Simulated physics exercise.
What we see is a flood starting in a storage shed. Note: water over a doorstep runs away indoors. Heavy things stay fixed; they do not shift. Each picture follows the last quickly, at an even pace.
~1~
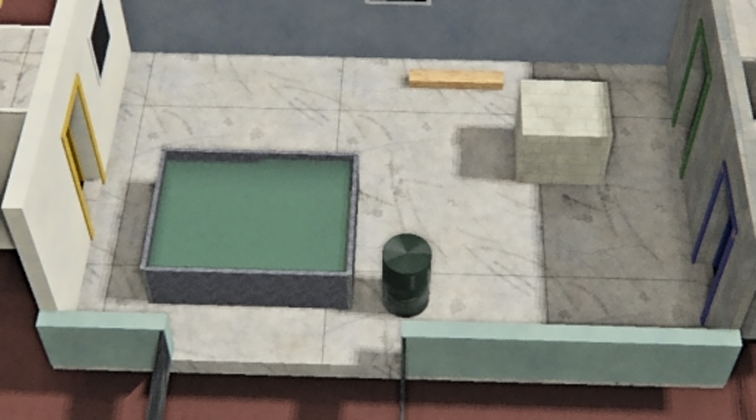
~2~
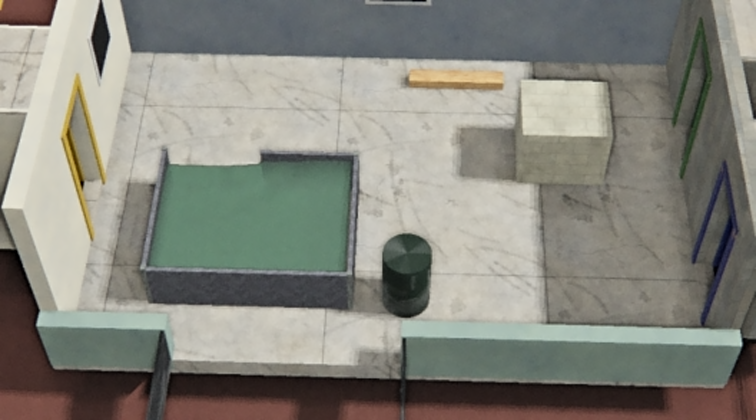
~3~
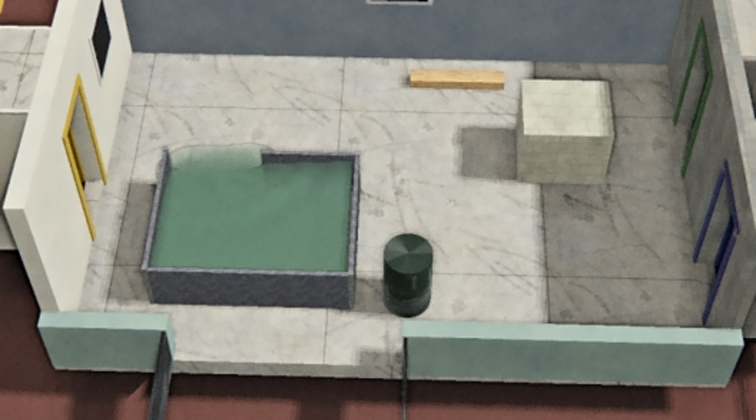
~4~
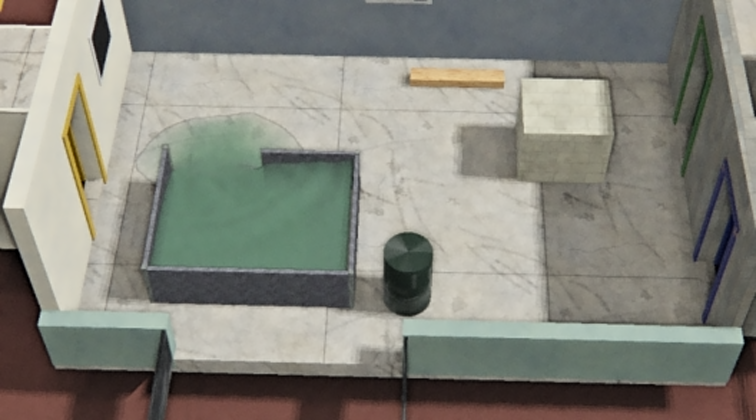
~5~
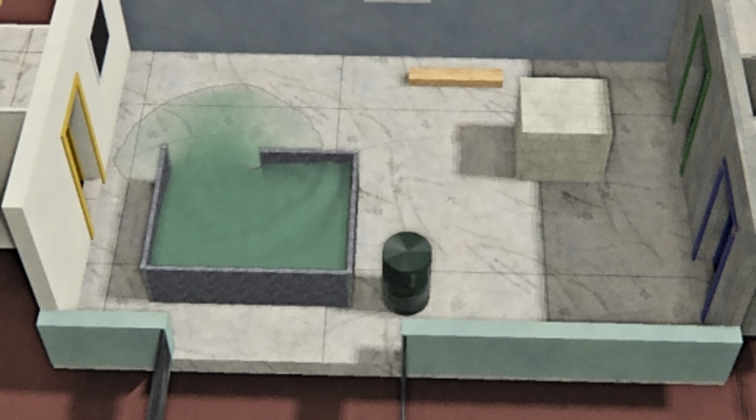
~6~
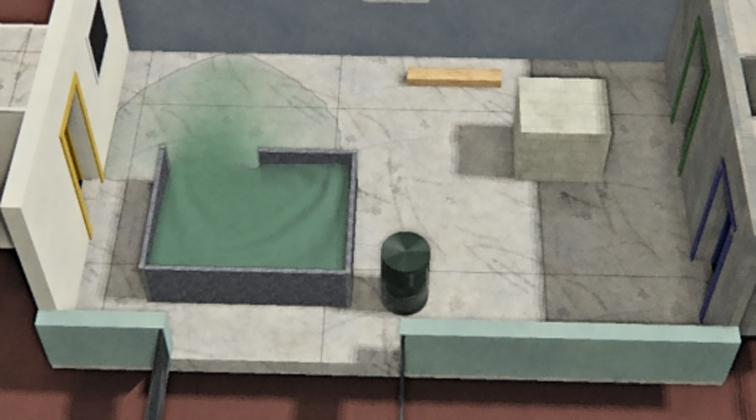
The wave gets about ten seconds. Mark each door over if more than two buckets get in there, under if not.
Blue door: Over, yellow door: Under, green door: Over.
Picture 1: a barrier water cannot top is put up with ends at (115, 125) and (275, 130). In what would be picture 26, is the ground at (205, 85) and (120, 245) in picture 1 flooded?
Unwetted; inundated.
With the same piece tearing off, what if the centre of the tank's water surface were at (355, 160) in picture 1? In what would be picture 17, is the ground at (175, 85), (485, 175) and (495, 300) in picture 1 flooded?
I'd say swamped for the first, still dry for the second and still dry for the third.
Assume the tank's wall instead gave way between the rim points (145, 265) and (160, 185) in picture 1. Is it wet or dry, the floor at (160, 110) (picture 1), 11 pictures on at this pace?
At the point asked about: Soaked.
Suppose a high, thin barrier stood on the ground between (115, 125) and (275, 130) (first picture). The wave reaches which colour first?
My pick is the one in yellow.
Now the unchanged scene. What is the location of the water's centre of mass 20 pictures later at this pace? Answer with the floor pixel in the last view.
The water's middle lies around (259, 162).
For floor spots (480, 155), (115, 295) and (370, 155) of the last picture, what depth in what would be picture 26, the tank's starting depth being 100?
Readings in sequence: 4, 0, 2 percent.
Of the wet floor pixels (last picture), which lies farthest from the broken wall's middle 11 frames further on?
My guess is roughly (482, 66).
A moment on, water covers 20 % of the floor; the blue door not reached, the yellow door not reached, the green door not reached.
Next, water covers 25 % of the floor; the blue door not reached, the yellow door not reached, the green door not reached.
Then, water covers 45 % of the floor; the blue door not reached, the yellow door wet at the sill, nothing in, the green door not reached.
Later, water covers 85 % of the floor; the blue door wet at the sill, nothing in, the yellow door wet at the sill, nothing in, the green door under two buckets in.
In the end, water covers 100 % of the floor; the blue door over two buckets in, the yellow door wet at the sill, nothing in, the green door over two buckets in.
